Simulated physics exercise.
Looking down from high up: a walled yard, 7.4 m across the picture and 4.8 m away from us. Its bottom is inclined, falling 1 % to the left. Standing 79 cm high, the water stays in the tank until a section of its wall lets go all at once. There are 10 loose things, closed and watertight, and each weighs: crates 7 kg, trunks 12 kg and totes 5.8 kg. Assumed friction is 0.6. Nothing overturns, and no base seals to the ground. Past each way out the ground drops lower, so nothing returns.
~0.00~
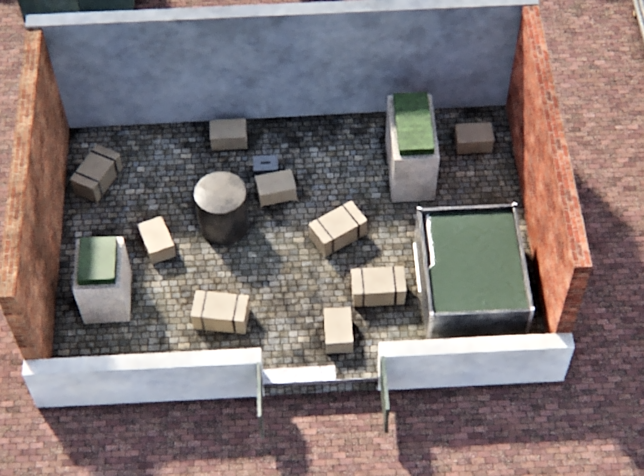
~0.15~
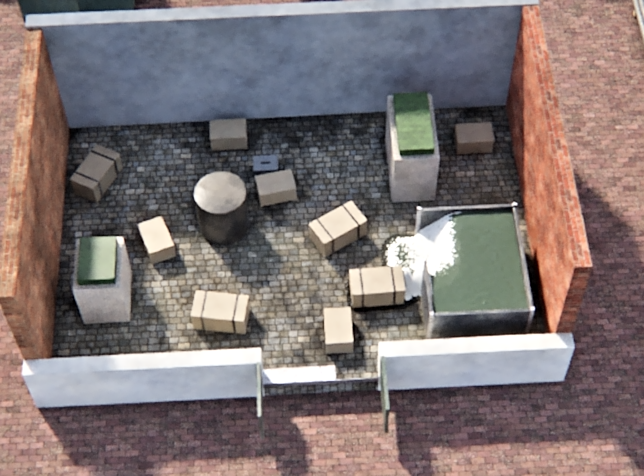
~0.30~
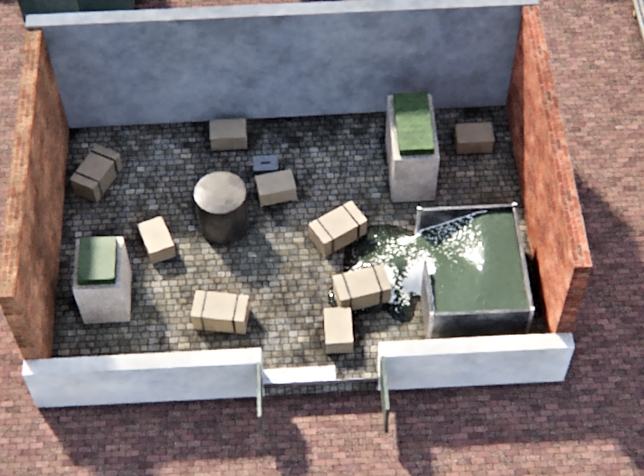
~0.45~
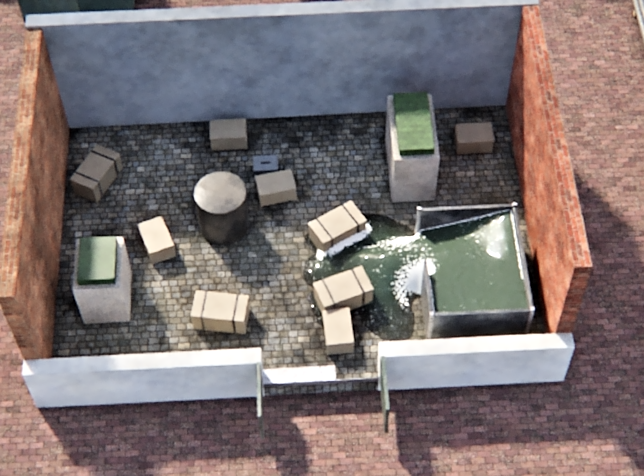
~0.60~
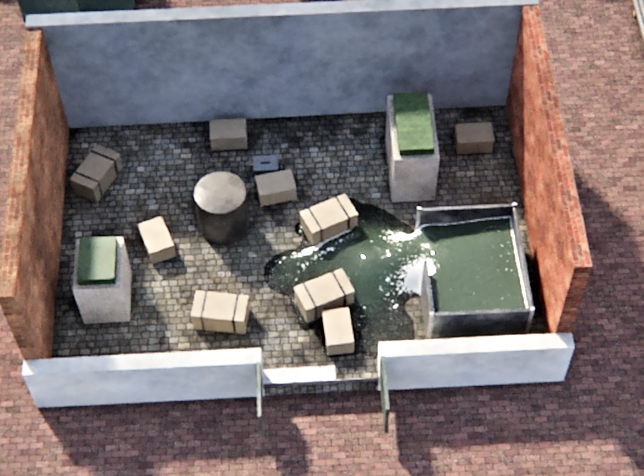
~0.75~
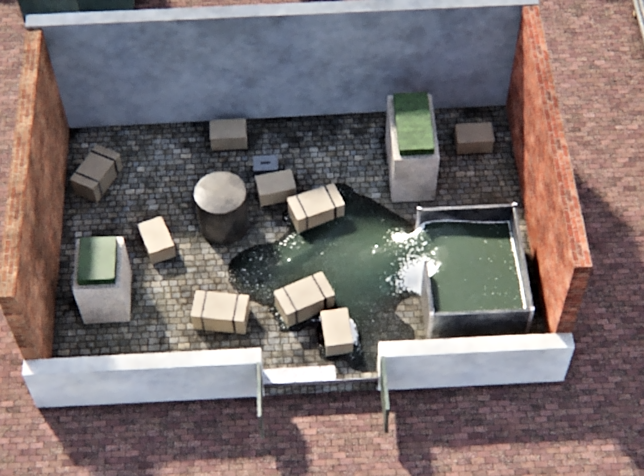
Water pours from a tank across a walled yard and pushes two trunks left.
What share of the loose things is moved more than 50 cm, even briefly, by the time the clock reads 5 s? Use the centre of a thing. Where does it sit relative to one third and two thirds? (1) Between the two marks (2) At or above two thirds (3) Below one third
The answer is 2.
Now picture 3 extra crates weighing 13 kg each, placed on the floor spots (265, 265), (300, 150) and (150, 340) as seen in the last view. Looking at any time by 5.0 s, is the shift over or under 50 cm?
Reading them off in order: Clears the mark, clears the mark, clears the mark.
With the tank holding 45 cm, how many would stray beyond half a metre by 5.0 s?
That would give 8.
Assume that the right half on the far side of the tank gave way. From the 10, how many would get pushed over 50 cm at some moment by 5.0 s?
So the tally would be 4.
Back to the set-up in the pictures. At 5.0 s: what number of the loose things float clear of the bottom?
By my count, 8.
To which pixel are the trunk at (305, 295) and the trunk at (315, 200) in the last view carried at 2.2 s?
Roughly (174, 343), then roughly (253, 140).
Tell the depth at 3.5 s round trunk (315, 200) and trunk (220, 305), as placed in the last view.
I'd put it at 10 cm and 15 cm respectively.
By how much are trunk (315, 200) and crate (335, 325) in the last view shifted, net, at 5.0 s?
In turn: 300 cm, gone out.
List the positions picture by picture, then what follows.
The first picture shows a trunk at (379, 280), on the bottom; a trunk at (338, 222) rests on the ground; 2.5 m2 under water; 0 of 10 have shifted.
The second picture shows a trunk at (378, 280) rests on the ground; a trunk at (338, 222) rests on the ground; 3.1 m2 under water; 0 of 10 have shifted.
The third picture shows a trunk at (362, 282), on the bottom, 26 cm from its start; a trunk at (338, 222) rests on the ground; 3.9 m2 under water; 1 of 10 have shifted.
The fourth picture shows a trunk at (343, 286), on the bottom, 55 cm from its start; a trunk at (338, 222), on the bottom; water covers 5.1 m2; 1 of 10 have shifted.
The fifth picture shows a trunk at (324, 289), on the bottom, 84 cm from its start; a trunk at (329, 213), on the bottom, 21 cm from its start; water covers 6.6 m2; 2 of 10 have shifted.
The sixth picture shows a trunk at (304, 293), on the bottom, 114 cm from its start; a trunk at (316, 201), on the bottom, 52 cm from its start; 8.0 m2 under water; 2 of 10 have shifted.
After 1.1 s 2 of 10 are over 50 cm from their spots; 0 afloat.
After 2.2 s 8 of 10 are over 50 cm from their spots; 5 afloat.
After 3.5 s 8 of 10 are over 50 cm from their spots; 8 afloat.
After 5.0 s 8 of 10 are over 50 cm from their spots, and 8 have been at some point; 8 afloat.
